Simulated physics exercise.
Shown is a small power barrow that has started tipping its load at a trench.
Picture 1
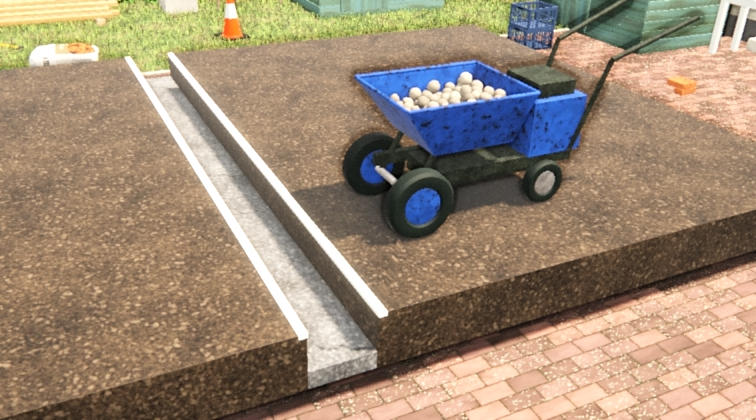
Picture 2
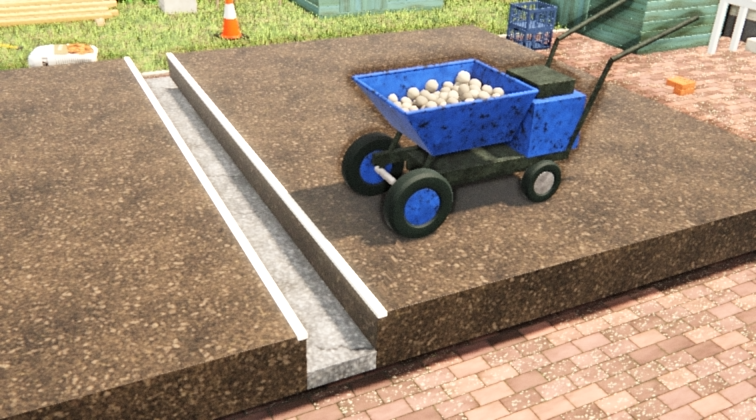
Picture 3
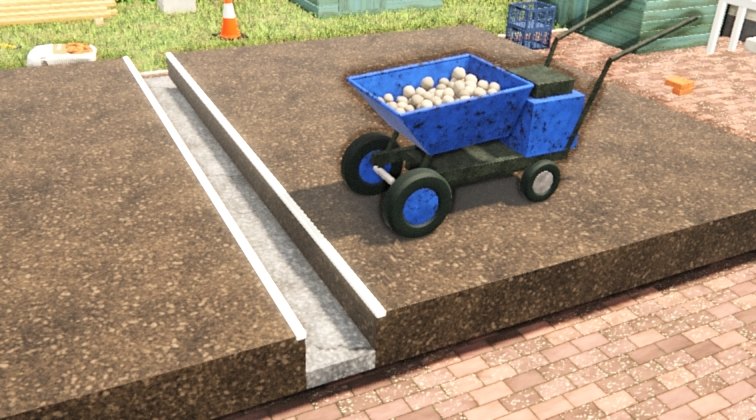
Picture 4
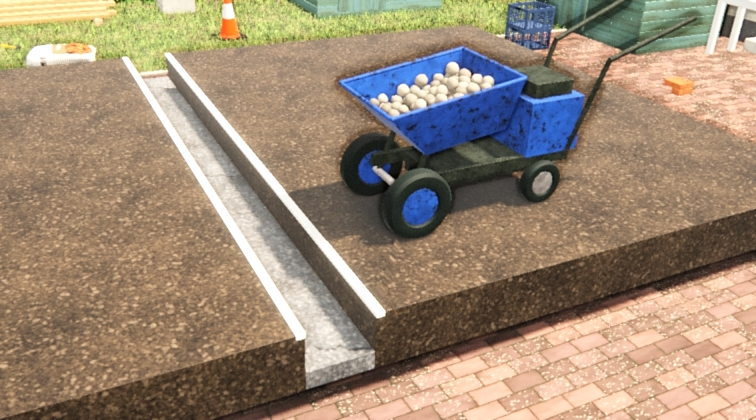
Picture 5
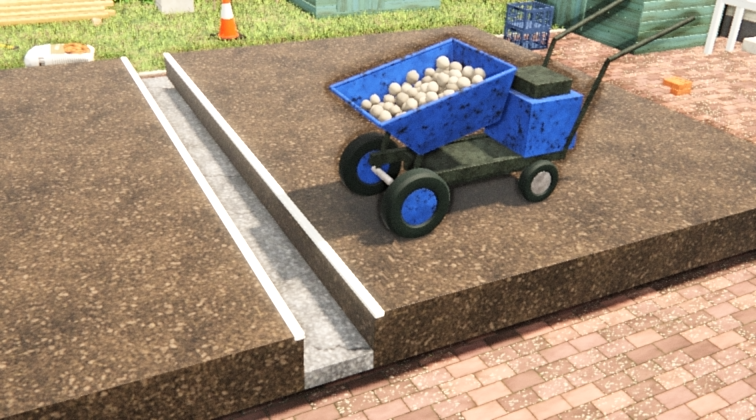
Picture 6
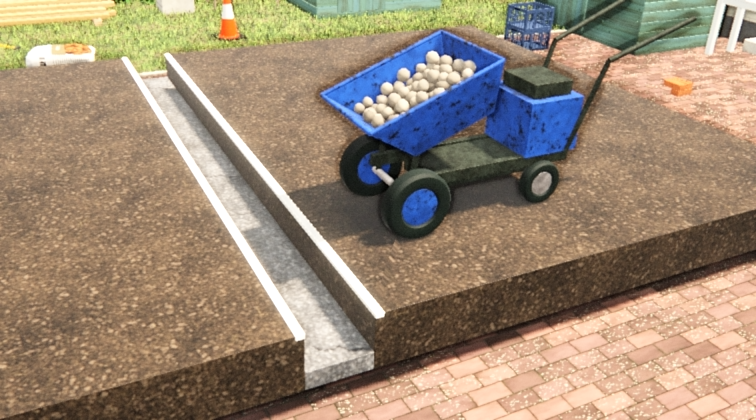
Blue power barrow standing beside a narrow trench, its skip of pale pebbles tilting gradually forward to the left.
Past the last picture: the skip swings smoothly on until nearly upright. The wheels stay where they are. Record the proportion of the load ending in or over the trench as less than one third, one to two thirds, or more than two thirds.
The trench gets more than two thirds.
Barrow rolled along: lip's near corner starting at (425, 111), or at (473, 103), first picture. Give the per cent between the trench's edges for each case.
100 %, then 50 %.
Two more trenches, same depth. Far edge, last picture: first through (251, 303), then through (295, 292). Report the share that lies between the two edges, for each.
In order: Near 100, then 50 percent.
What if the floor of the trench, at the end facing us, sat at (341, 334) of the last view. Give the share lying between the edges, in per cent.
About 60 per cent.
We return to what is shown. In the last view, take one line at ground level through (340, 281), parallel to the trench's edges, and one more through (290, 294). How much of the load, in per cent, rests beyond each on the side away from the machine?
I'd say some 90 in a hundred, and after that 40 in a hundred.
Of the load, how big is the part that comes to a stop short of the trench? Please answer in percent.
Roughly 0 percent.
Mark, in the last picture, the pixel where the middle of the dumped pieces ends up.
Last view, centre at rest - approx. (267, 264).
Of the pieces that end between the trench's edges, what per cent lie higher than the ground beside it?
0 in a hundred.
Soon after the last picture, skip tipped steeply; all in the skip.
A little later, skip tipped right over; most in the skip; a small part in or heaped over the trench; a small part falling.
Later still, skip tipped right over; a small part in the skip; most in or heaped over the trench; a small part beyond it.
By the end, skip tipped right over; most in or heaped over the trench; about a quarter beyond it.
